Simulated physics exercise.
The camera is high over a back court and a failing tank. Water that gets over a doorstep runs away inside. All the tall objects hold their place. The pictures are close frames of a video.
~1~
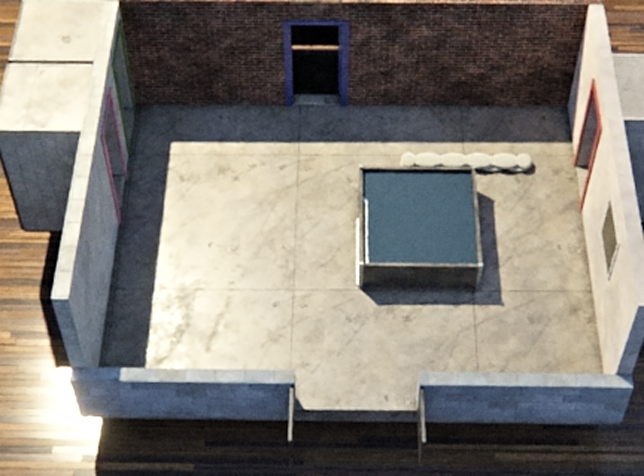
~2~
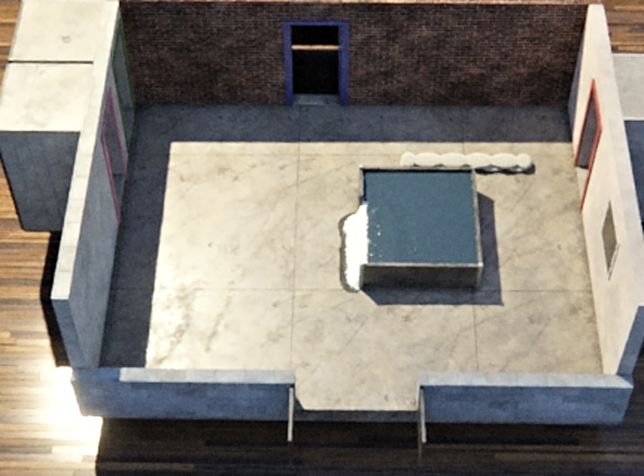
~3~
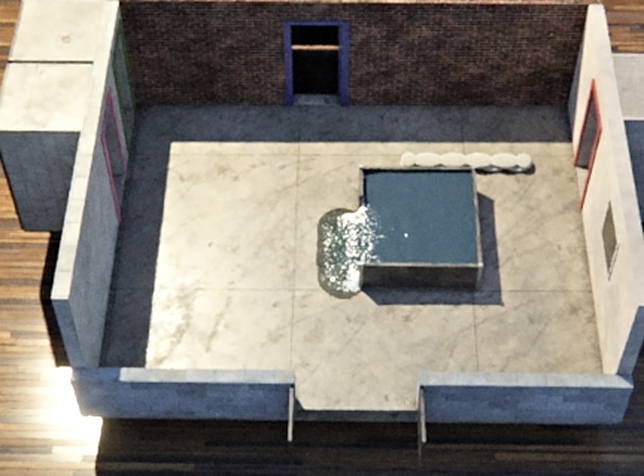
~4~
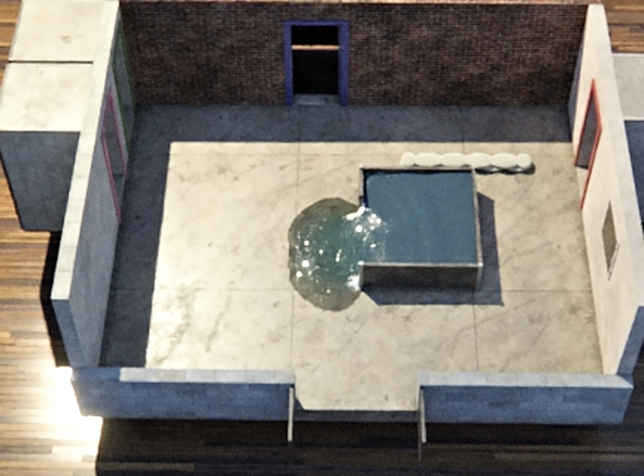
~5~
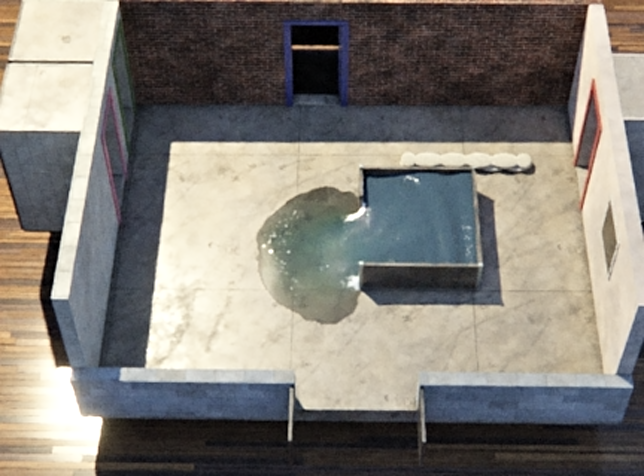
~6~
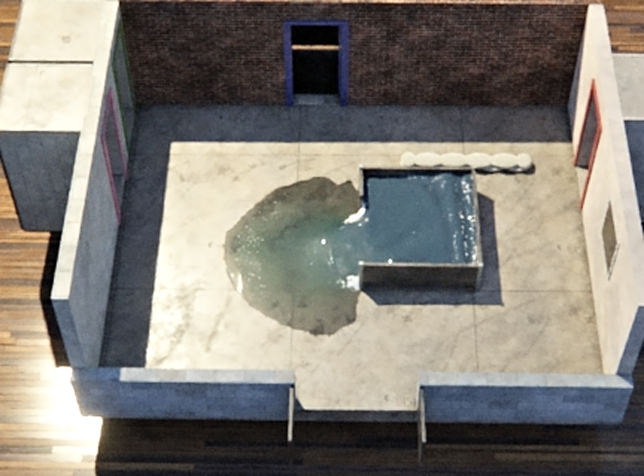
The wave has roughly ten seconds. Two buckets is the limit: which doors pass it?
The green door holds within the limit; the pink door holds within the limit; the red door holds within the limit; the blue door holds within the limit.
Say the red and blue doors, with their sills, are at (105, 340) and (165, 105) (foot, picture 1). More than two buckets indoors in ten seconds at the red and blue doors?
The red door takes more; the blue door floods.
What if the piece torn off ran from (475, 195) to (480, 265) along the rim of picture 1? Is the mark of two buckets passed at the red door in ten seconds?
My reading: The red door lets more in.
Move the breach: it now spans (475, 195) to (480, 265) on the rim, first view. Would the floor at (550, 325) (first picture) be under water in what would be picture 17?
Answer: Awash.
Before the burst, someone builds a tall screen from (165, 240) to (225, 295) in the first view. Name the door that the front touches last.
Last comes the one in red.
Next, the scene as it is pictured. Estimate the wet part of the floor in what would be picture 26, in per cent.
About 40 per cent.
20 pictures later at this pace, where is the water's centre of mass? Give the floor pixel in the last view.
I would point to (261, 265).
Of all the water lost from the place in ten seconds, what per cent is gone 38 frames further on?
Roughly 10 per cent.
A moment on, water covers 25 % of the floor; the green door not reached, the pink door not reached, the red door not reached, the blue door not reached.
Next, water covers 40 % of the floor; the green door not reached, the pink door wet at the sill, nothing in, the red door not reached, the blue door not reached.
Then, water covers 40 % of the floor; the green door wet at the sill, nothing in, the pink door wet at the sill, nothing in, the red door not reached, the blue door not reached.
Later, water covers 50 % of the floor; the green door wet at the sill, nothing in, the pink door under two buckets in, the red door not reached, the blue door wet at the sill, nothing in.
In the end, water covers 75 % of the floor; the green door wet at the sill, nothing in, the pink door under two buckets in, the red door not reached, the blue door wet at the sill, nothing in.
